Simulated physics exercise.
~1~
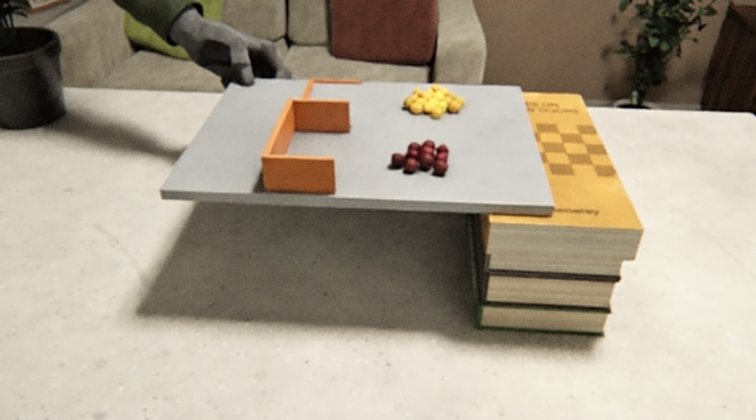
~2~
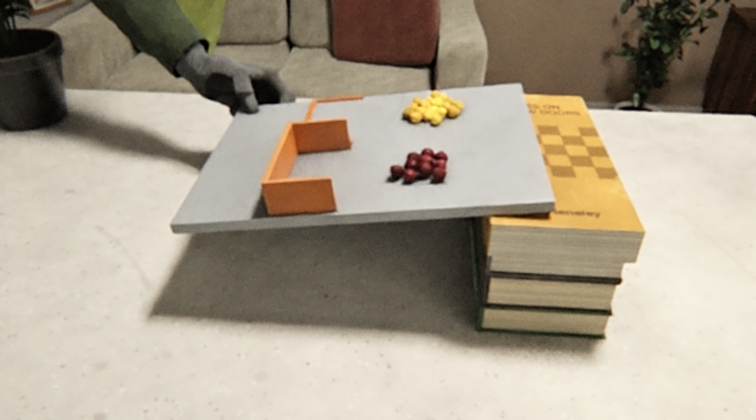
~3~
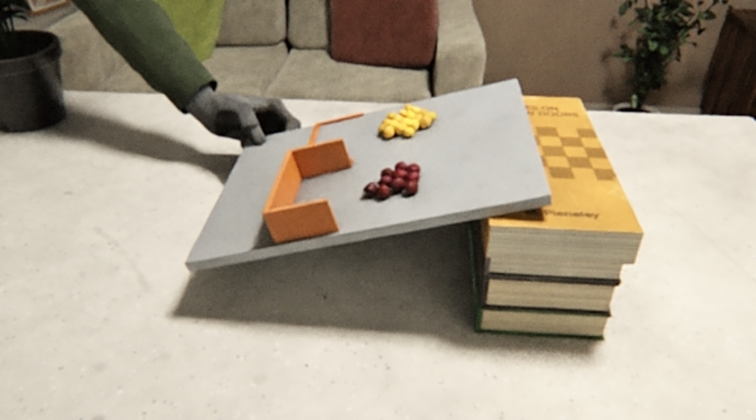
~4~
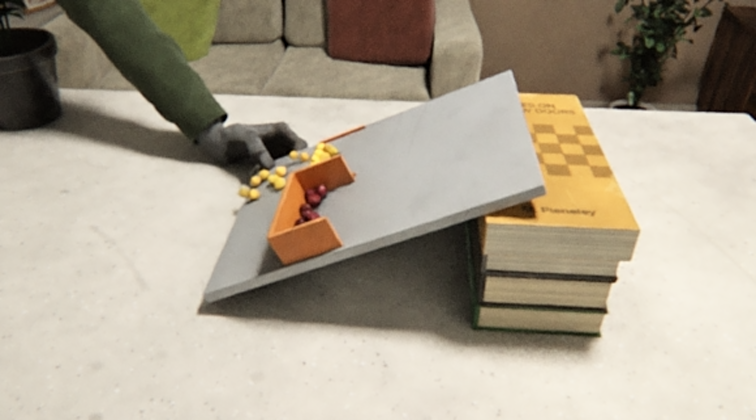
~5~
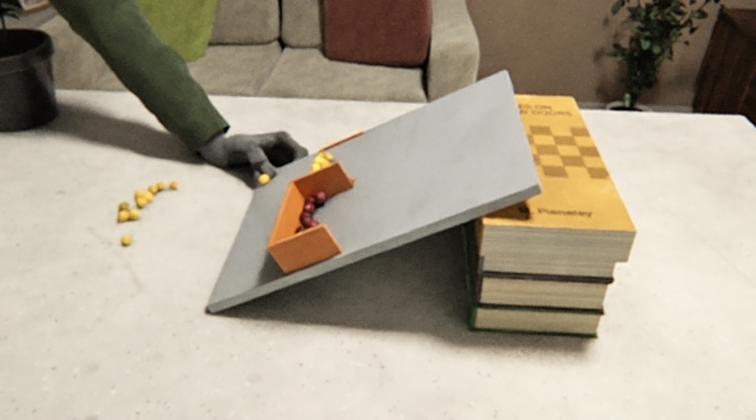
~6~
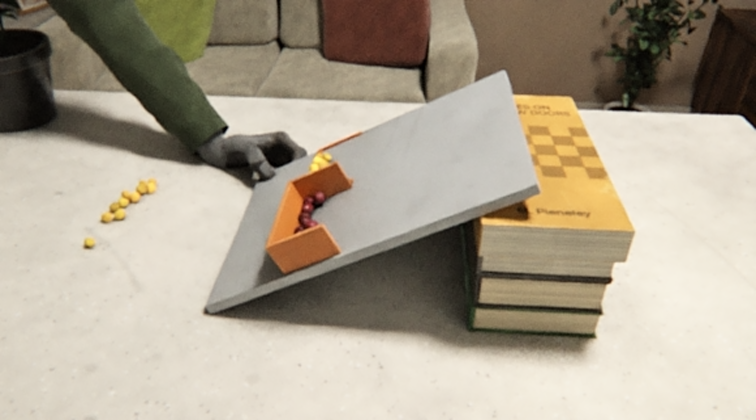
On a counter, a gloved hand lowers a board; red balls stay caught, most yellow escape.
